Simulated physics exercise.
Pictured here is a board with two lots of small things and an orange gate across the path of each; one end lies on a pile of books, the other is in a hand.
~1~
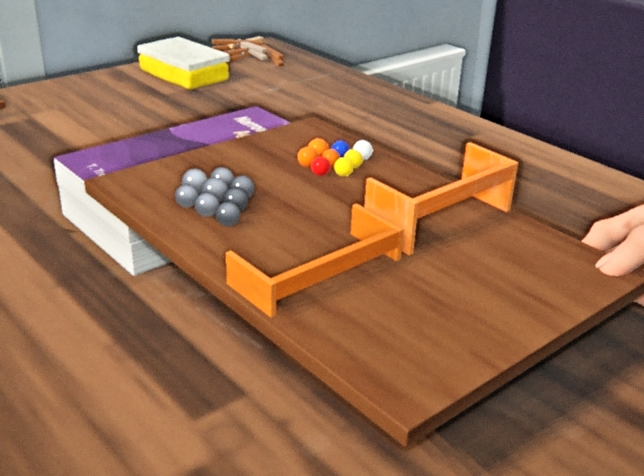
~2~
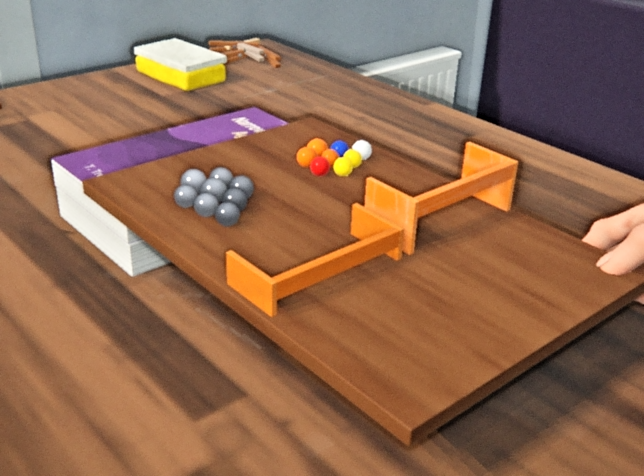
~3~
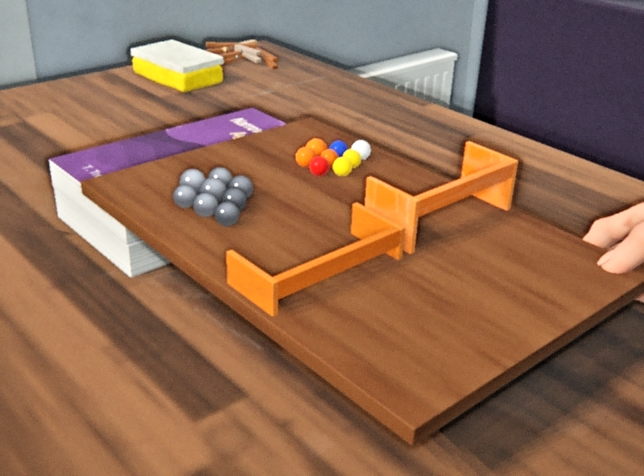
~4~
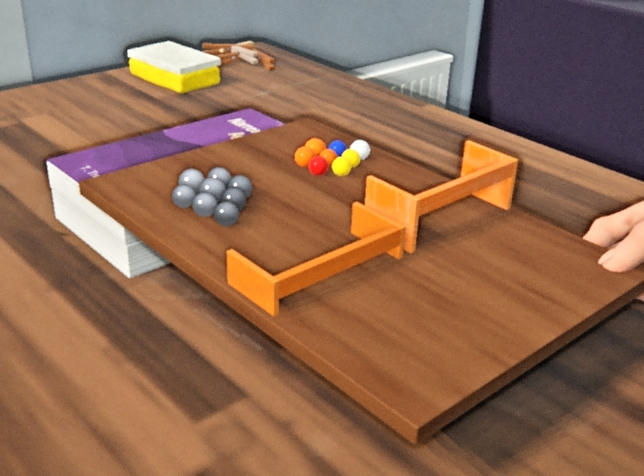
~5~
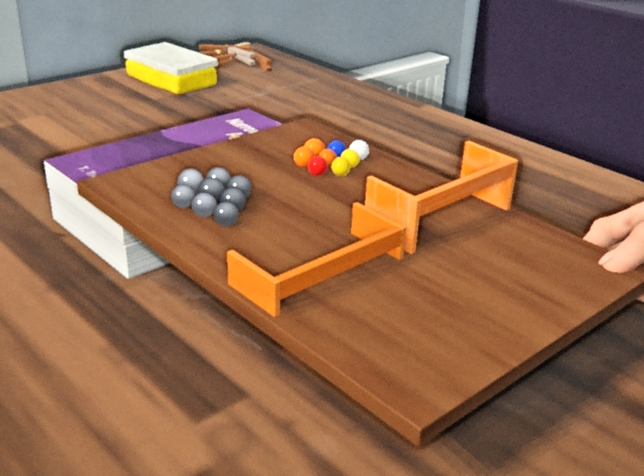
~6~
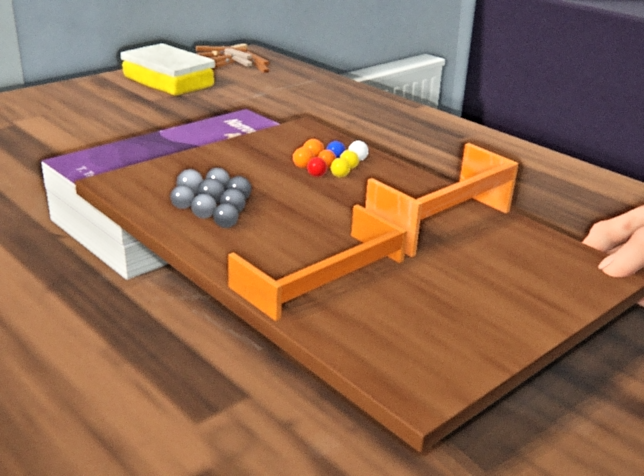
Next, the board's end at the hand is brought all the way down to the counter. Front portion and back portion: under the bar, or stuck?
Front portion - stuck, back portion - under.
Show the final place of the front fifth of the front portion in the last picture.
Its centre ends up somewhere around (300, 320) in the last picture.
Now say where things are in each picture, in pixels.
Held end of the board (407, 421), level; book pile (202, 165), low, a small part of the board's length; front portion (215, 191), a few steel balls; back portion (331, 158), a few gumballs; front gate (338, 262), its slot lower than a piece; back gate (465, 189), its slot higher than a piece, in the first picture.
Held end of the board (410, 420), level; back portion (330, 159), in the second picture.
Held end of the board (413, 419), level; front portion (213, 191), in the third picture.
Held end of the board (415, 418), level; back portion (328, 158), in the fourth picture.
Held end of the board (418, 420), level; front portion (212, 191), in the fifth picture.
Held end of the board (420, 426), down by 1°; book pile (193, 168); front portion (211, 192), not moving; back portion (327, 159), not moving; front gate (343, 264); back gate (467, 190), in the sixth picture.
Then, 0.19 s later than the last frame, board sloping at 5°; front portion where it was; back portion where it was.
Then, 0.43 s later than the last frame, board sloping at 10°; front portion on its way down; back portion on its way down.
Then, 0.69 s later than the last frame, board resting at 11°; front portion has reached its gate; back portion roughly a third past its gate.
When it is over, board resting at 11°; front portion gathered behind its gate; back portion every one past its gate.
